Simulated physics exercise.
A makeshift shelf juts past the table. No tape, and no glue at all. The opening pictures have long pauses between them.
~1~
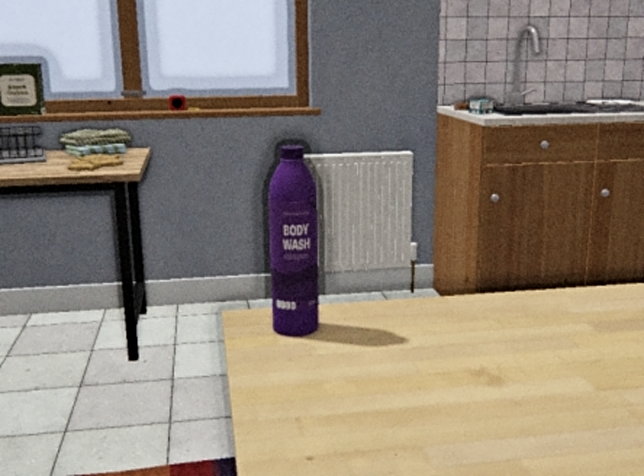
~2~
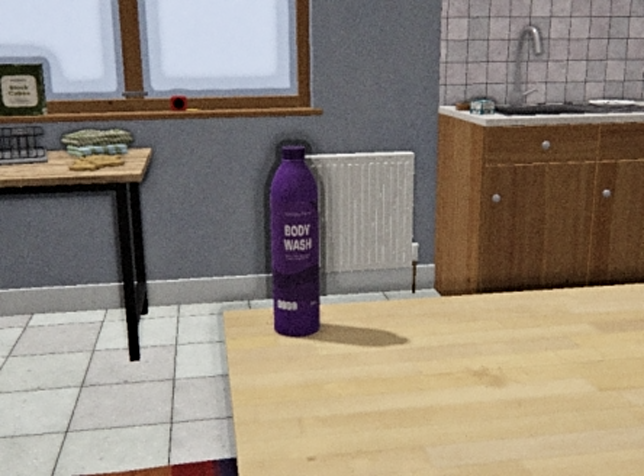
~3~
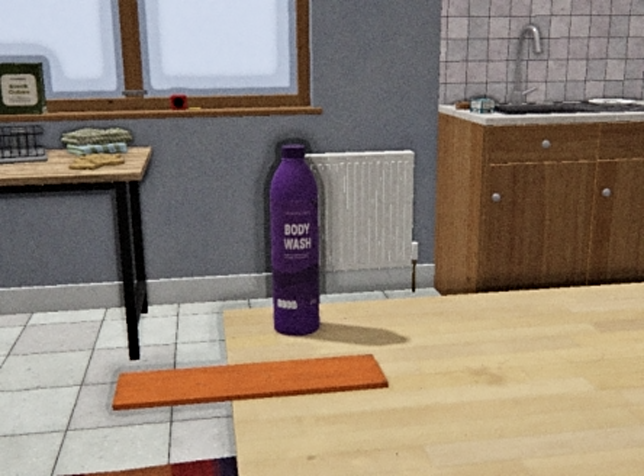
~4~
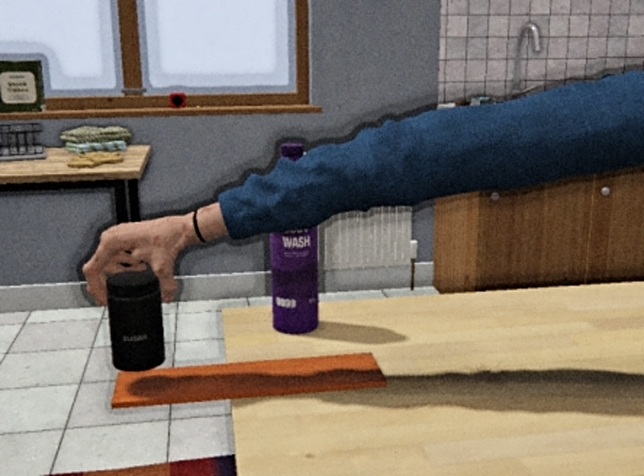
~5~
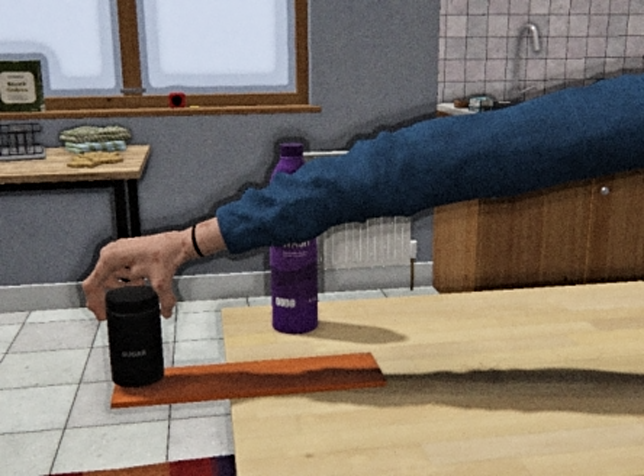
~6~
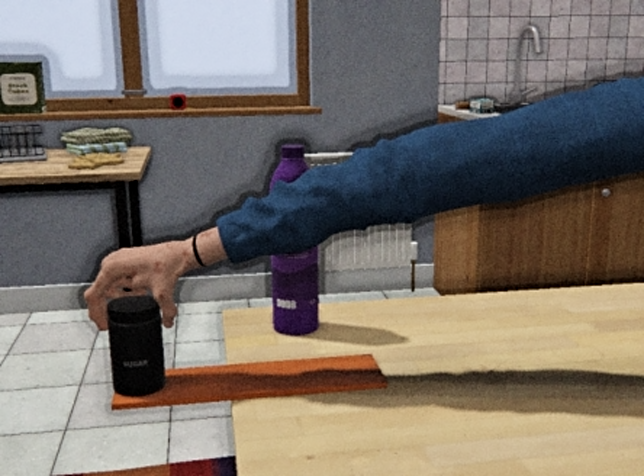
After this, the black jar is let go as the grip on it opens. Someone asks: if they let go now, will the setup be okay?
I expect a fall.
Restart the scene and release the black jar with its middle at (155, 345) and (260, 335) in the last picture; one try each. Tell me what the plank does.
Topples, then stays put.
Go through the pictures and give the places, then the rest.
In the first picture, the last thing is not in view yet; purple bottle (294, 241).
In the second picture, the last thing is not in view yet; purple bottle (295, 241).
In the third picture, the last thing is not in view yet; purple bottle (295, 240).
In the fourth picture, coming down; black jar (136, 320); purple bottle (294, 238).
In the fifth picture, coming down; black jar (135, 335); purple bottle (294, 238).
In the sixth picture, set down, still held; black jar (137, 345); purple bottle (294, 240).
Then, 0.40 s later than the last frame, black jar now down on the floor or falling; orange plank on its side.
Then, 0.60 s later than the last frame, orange plank now down on the floor or falling.
When it is over, down on the floor or falling, orange plank and black jar; purple bottle as before. The plank comes down.
